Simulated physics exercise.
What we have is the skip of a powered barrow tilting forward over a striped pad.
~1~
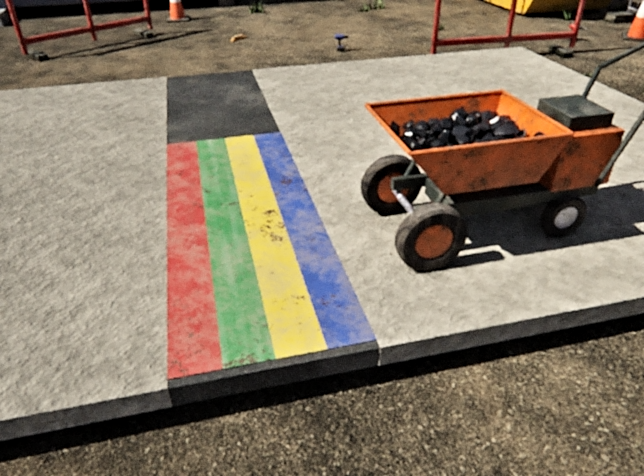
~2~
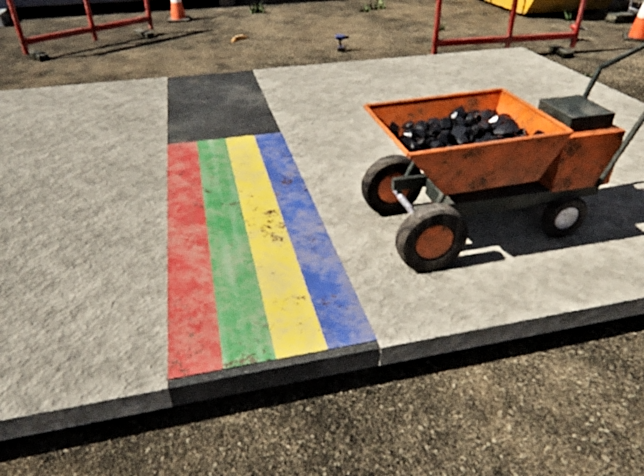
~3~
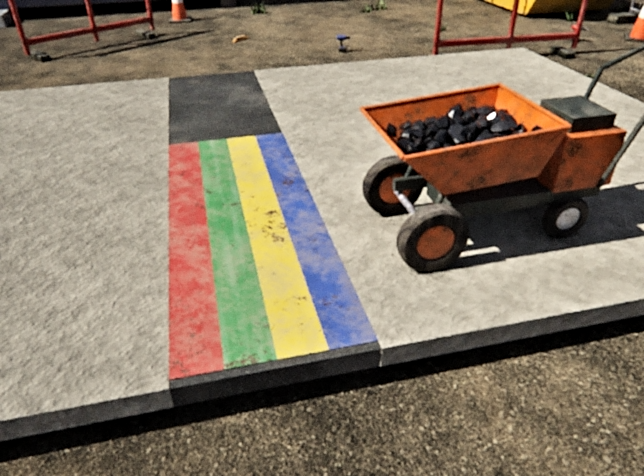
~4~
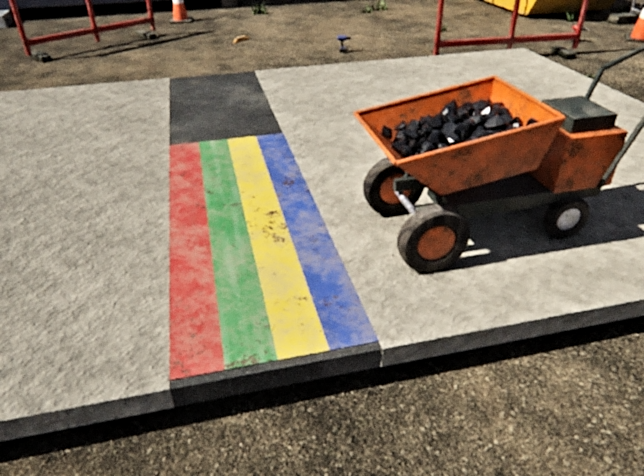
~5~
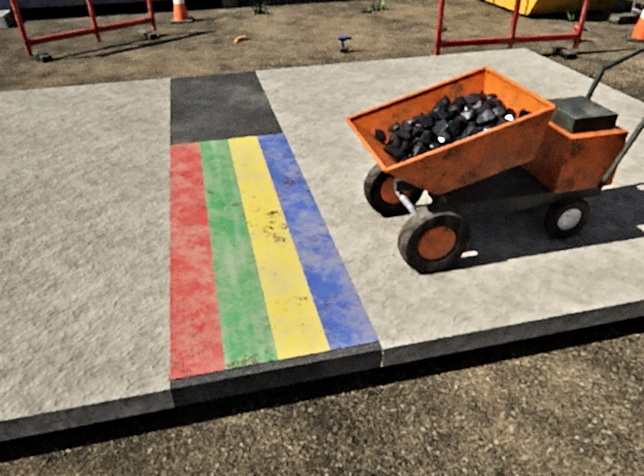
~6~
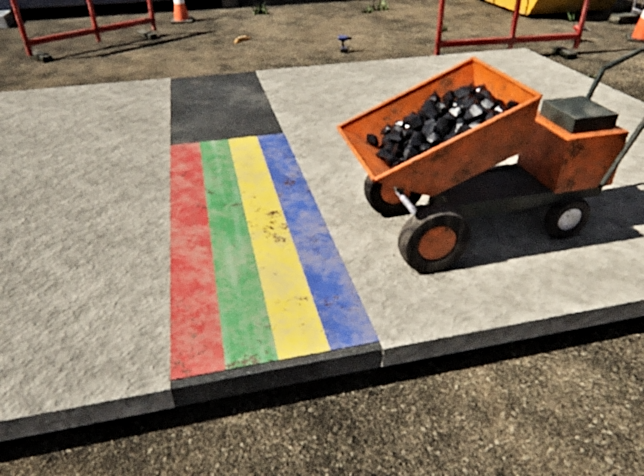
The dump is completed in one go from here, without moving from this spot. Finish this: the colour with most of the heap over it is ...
... Yellow.
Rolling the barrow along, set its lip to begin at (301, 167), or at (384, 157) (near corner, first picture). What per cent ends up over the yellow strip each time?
From the first spot you get 0 percent, and from the second 30 percent.
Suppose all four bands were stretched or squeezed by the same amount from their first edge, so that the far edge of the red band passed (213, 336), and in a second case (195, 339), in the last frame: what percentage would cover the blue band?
Shares in order: Close to 10 %; close to 20 %.
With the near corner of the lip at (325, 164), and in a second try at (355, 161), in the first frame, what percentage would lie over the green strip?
Position 1 near 30 %, position 2 near 30 %.
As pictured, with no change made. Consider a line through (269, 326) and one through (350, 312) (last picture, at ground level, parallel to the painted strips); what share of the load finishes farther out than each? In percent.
The first gives 30 %, the second 80 %.
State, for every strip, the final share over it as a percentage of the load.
Estimated shares: Blue strip 20 %, yellow strip 30 %, green strip 15 %, red strip 5 %.
Shortly afterwards, skip tipped steeply; the whole lot in the skip.
Next, skip tipped right over; the bulk in the skip; a little over the blue strip; a little over the yellow strip; only a few over the green strip; only a few falling.
Some moments later, skip tipped right over; near a quarter in the skip; near a quarter over the blue strip; near a third over the yellow strip; a little over the green strip; a little over the red strip; only a few off the paint.
In the end, skip tipped right over; near a quarter in the skip; near a quarter over the blue strip; near a third over the yellow strip; near a quarter over the green strip; a little over the red strip; a little off the paint.
